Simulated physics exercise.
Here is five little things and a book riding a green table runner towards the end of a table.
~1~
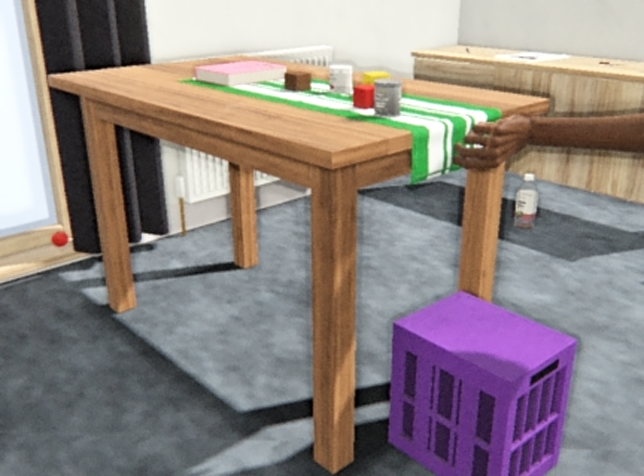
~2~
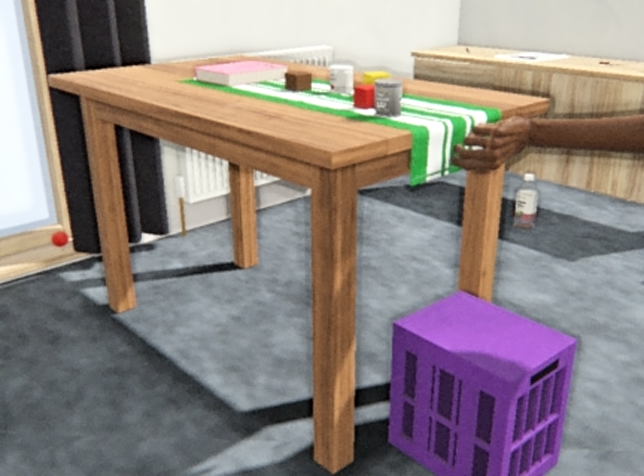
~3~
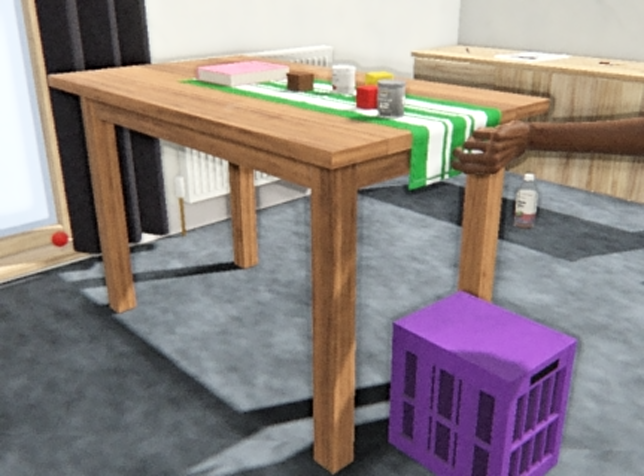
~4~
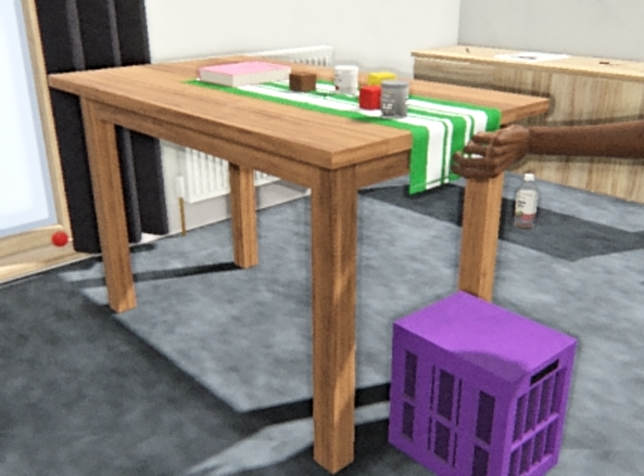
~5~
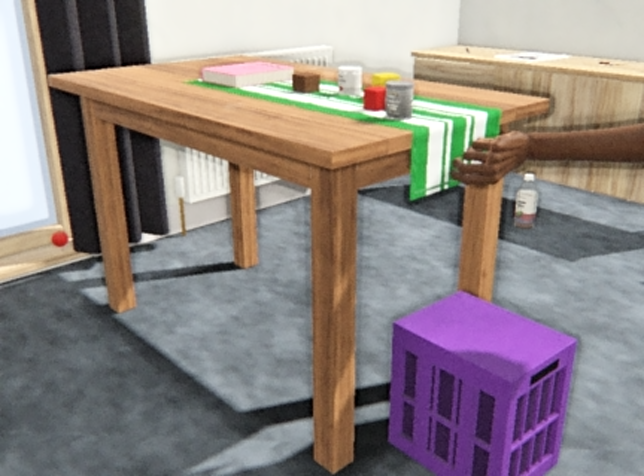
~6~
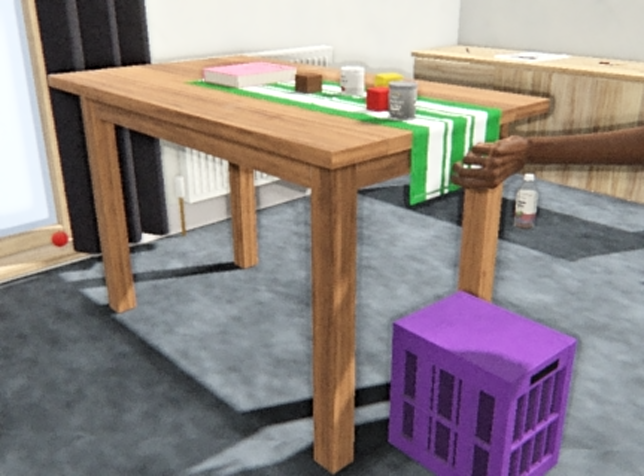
A hand slowly pulling a green striped runner over a wooden table's edge, the book and small items riding along with it.
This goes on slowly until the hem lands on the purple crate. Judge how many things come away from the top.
Okay, the things that come down total three by my count.
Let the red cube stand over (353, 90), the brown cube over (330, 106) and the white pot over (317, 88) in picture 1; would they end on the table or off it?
Each in turn: The red cube stays aloft, the brown cube goes down, the white pot stays aloft.
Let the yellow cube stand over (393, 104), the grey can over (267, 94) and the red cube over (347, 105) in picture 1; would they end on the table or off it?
Yellow cube - leaves the top, grey can - stays aboard, red cube - leaves the top.
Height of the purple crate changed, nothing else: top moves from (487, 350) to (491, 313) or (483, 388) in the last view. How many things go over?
The count would be 2 and then 4.
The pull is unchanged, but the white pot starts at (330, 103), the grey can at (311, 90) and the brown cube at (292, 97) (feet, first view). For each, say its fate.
Result - the white pot comes off, the grey can stays put, and the brown cube stays put.
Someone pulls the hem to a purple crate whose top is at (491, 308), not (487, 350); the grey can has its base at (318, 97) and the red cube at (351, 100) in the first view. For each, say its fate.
The grey can stays put, the red cube stays put.
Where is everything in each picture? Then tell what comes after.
In the first frame, hem (410, 185); grey can (388, 81); red cube (367, 87); yellow cube (376, 73); white pot (341, 67); brown cube (298, 73); top of the crate (487, 350).
In the second frame, hem (411, 186); grey can (388, 81).
In the third frame, hem (409, 189); red cube (370, 87).
In the fourth frame, hem (410, 194); yellow cube (382, 74); top of the crate (487, 350).
In the fifth frame, hem (410, 200); white pot (350, 68).
In the sixth frame, hem (410, 205); grey can (403, 83); red cube (381, 89); yellow cube (389, 75); white pot (353, 68); brown cube (308, 74).
Soon after, hem near (453, 250); grey can gone.
After that, hem on the crate; grey can, red cube and yellow cube gone.
In the end, hem on the crate; grey can, red cube and yellow cube gone. Over the edge go three.
